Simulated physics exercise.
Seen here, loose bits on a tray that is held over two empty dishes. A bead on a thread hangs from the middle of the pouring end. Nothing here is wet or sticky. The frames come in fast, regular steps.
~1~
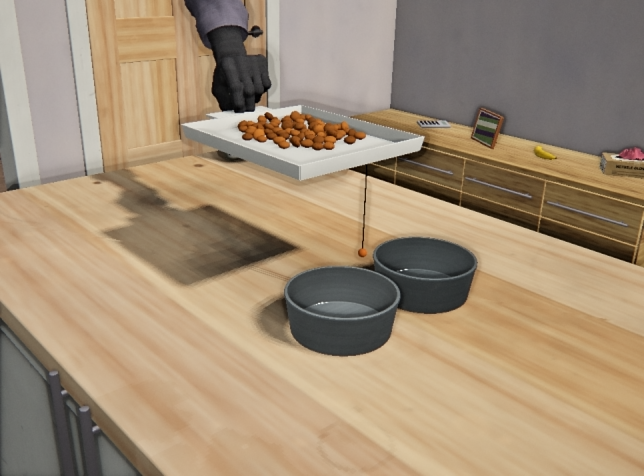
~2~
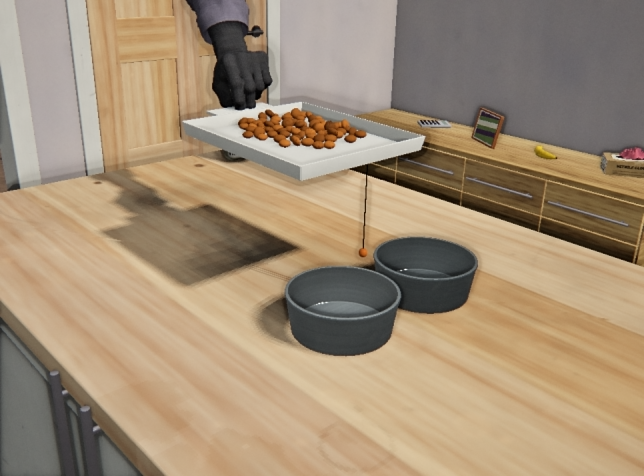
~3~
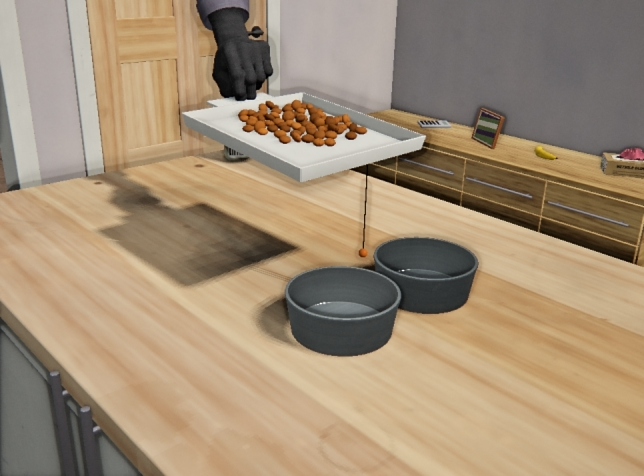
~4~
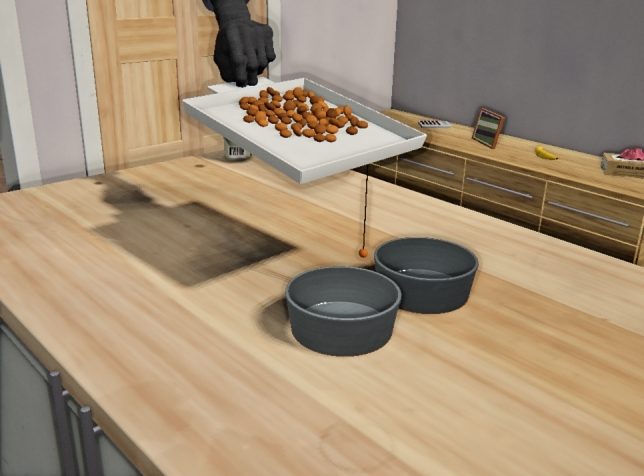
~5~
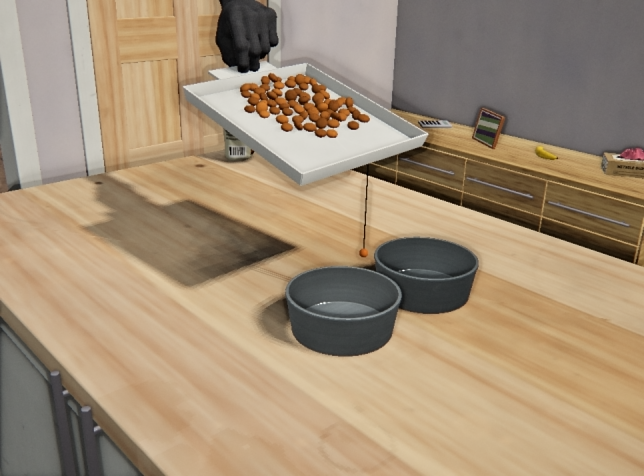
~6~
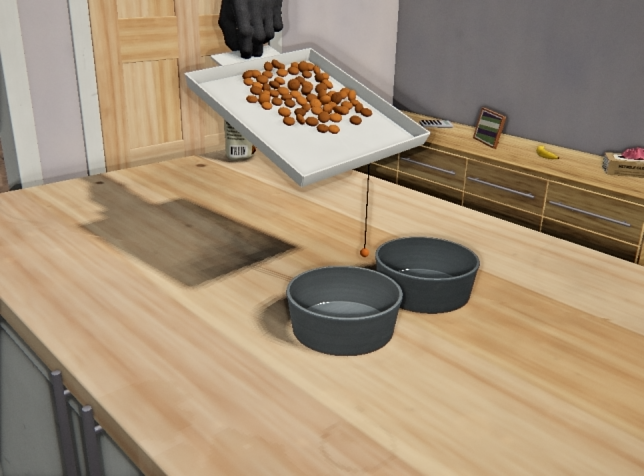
In a kitchen, a black-gloved hand held a white tray of small brown bits above two empty dark bowls on a wooden counter, then gradually tilted it toward its lower left corner.
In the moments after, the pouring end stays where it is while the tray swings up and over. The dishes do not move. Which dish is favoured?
It favours the left-hand dish.
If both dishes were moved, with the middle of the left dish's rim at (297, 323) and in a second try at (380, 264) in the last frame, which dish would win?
The first try: Right. The second: The dish on the left.
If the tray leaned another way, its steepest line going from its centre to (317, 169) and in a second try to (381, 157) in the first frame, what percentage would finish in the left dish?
About 80 and 0 per cent.
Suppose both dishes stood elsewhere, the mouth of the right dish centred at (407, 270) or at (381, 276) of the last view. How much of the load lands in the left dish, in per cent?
First some 40, then 20 per cent.
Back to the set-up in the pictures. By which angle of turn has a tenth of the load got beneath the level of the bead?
At about 75°.
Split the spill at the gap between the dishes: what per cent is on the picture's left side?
Some 40 per cent.
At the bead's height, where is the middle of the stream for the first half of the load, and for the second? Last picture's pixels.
Around (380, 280) and then (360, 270).
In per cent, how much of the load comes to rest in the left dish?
Close to 60 per cent.
Soon, tray tipped steeply; most on the tray; about a quarter in the air.
A while on, tray tipped past a quarter turn; about a quarter on the tray; about half in the left dish; a stray few in the right dish; about a quarter outside both; a small part in the air.
Towards the end, tray tipped past a quarter turn; about two thirds in the left dish; a small part in the right dish; about a quarter outside both.
Finally, tray tipped past a quarter turn; about two thirds in the left dish; a small part in the right dish; about a quarter outside both.
